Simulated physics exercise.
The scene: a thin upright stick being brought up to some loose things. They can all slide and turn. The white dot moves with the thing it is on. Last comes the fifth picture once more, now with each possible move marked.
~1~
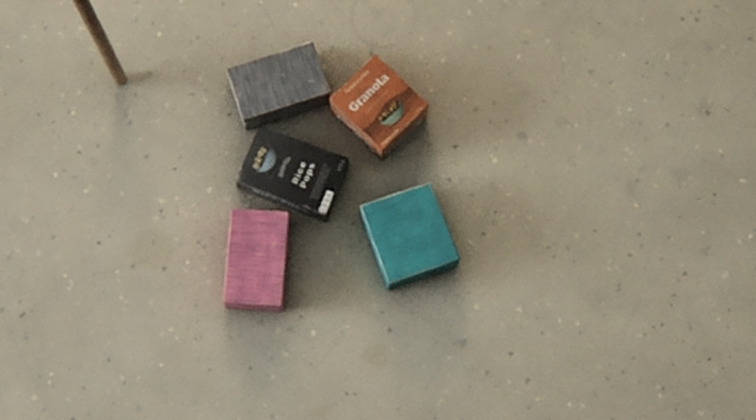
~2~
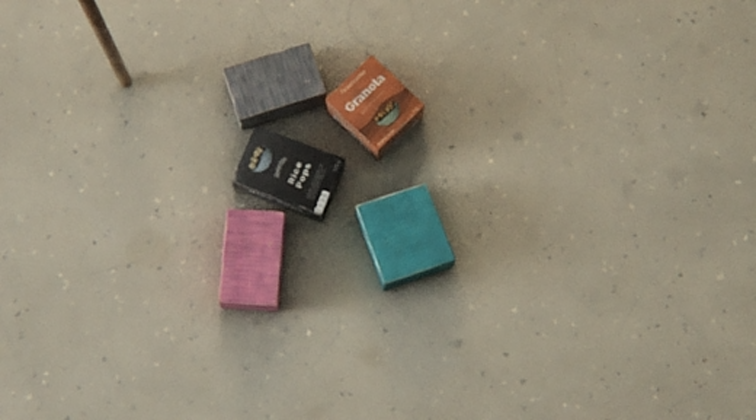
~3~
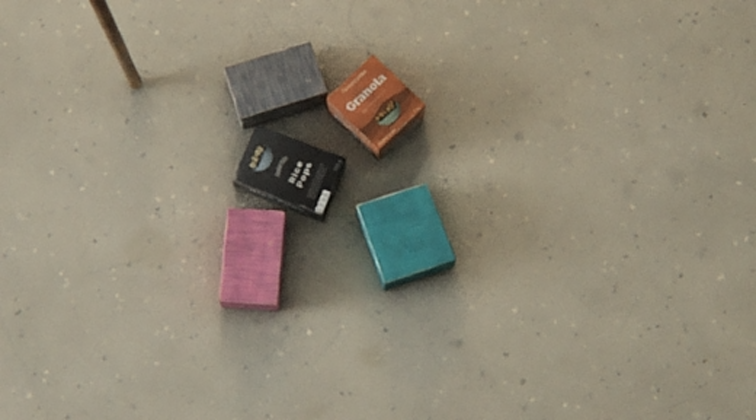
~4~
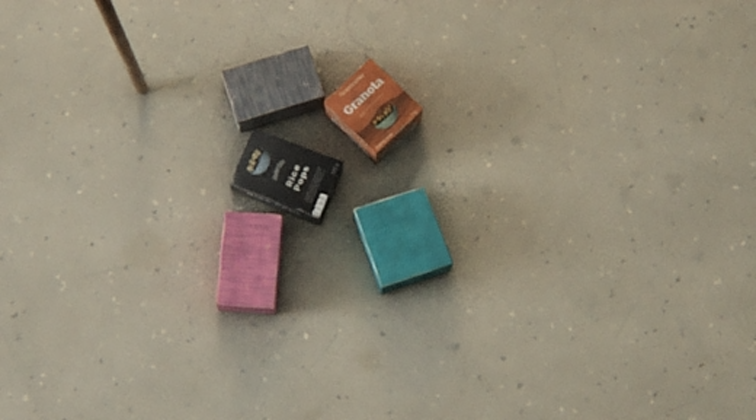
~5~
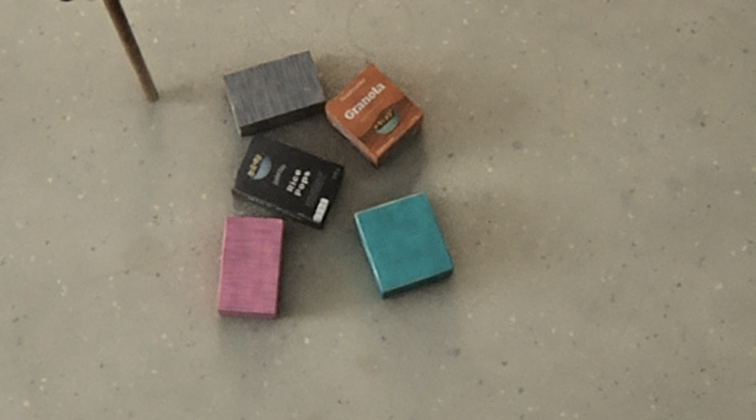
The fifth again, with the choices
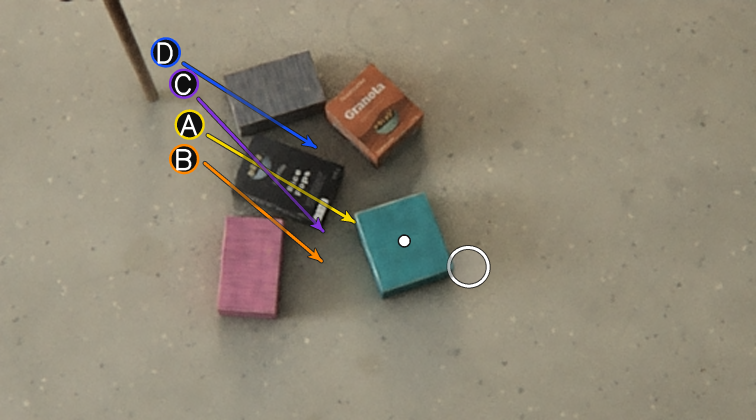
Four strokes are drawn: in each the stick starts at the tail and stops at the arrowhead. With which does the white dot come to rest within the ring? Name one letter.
Stroke C.
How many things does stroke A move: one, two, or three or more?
It moves two.
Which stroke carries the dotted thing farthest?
That is A.
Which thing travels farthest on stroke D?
It is the grey block.
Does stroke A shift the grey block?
On that stroke, no.
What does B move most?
The black box goes farthest.
On the marked copy, A from (208, 135) to (355, 222); B from (205, 163) to (322, 261); C from (198, 99) to (323, 231); D from (184, 64) to (316, 147); the ring at (469, 266); the white dot at (405, 241).
With C. Early on, foot of the stick (243, 146); turquoise block (403, 244).
Further on, foot of the stick (288, 194); turquoise block (433, 260); black box (338, 213).
At the end, foot of the stick (323, 232); turquoise block (466, 273); black box (379, 228); the dot on the turquoise block is in the ring.
As for the rest, A leaves the dotted thing at (484, 298); B leaves the dotted thing at (422, 244); D leaves the dotted thing at (403, 244).
